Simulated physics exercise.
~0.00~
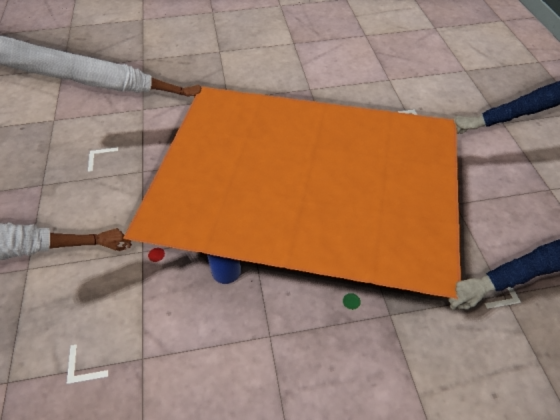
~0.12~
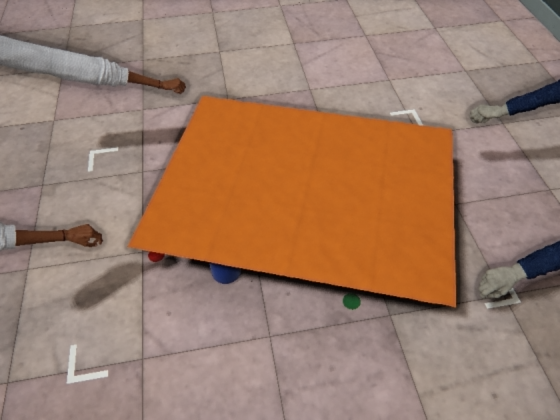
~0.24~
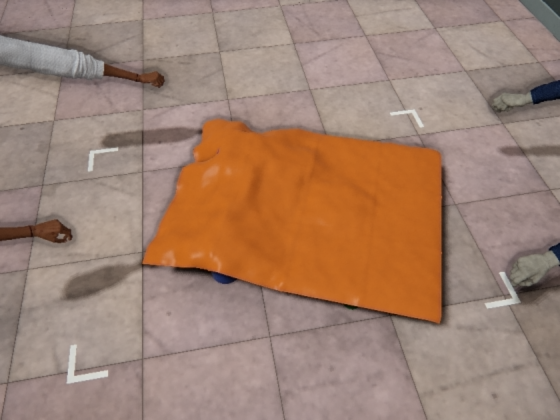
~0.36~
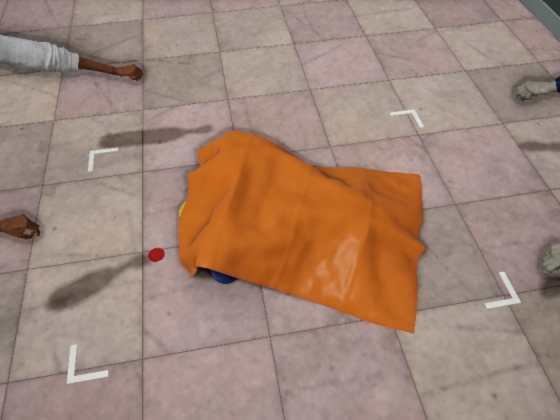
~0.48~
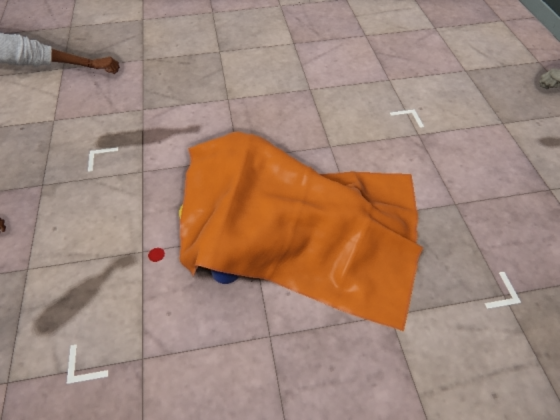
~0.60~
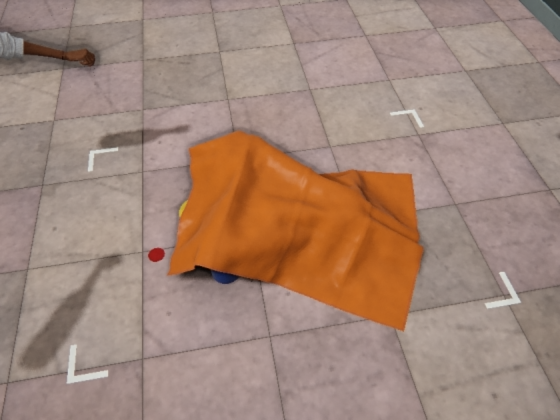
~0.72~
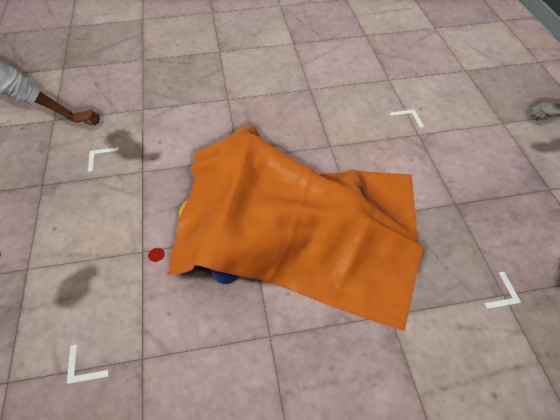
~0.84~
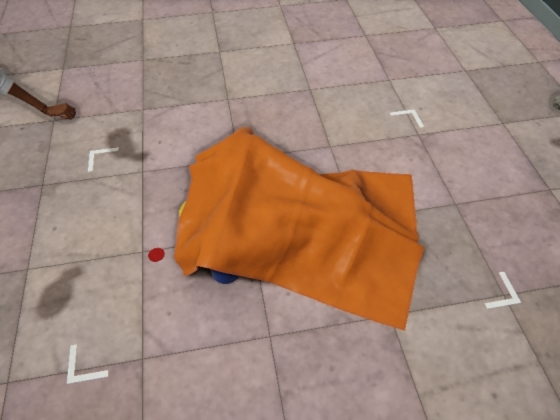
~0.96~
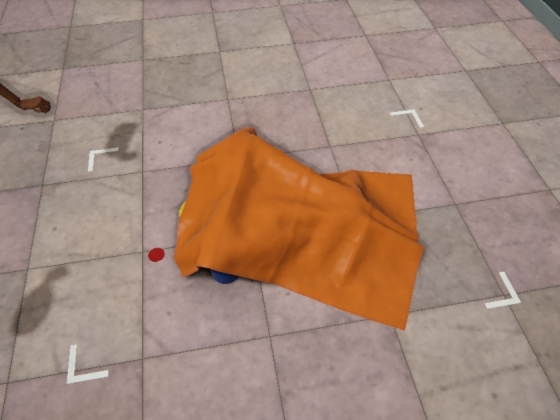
Four hands, two in light sleeves at left and two gloved in blue sleeves at right, hold an orange tarp flat by its corners above a tiled hallway floor, seen from above at an angle. A red lid and a blue pot show by its near edge at left, with a green saucer farther right. The hands open and draw back, and the tarp drops, its left side crumpling first. It sinks into folds over the objects as the hands withdraw. Finally it lies still, hiding the green saucer, while the red lid sits uncovered and blue and yellow bits peek out.
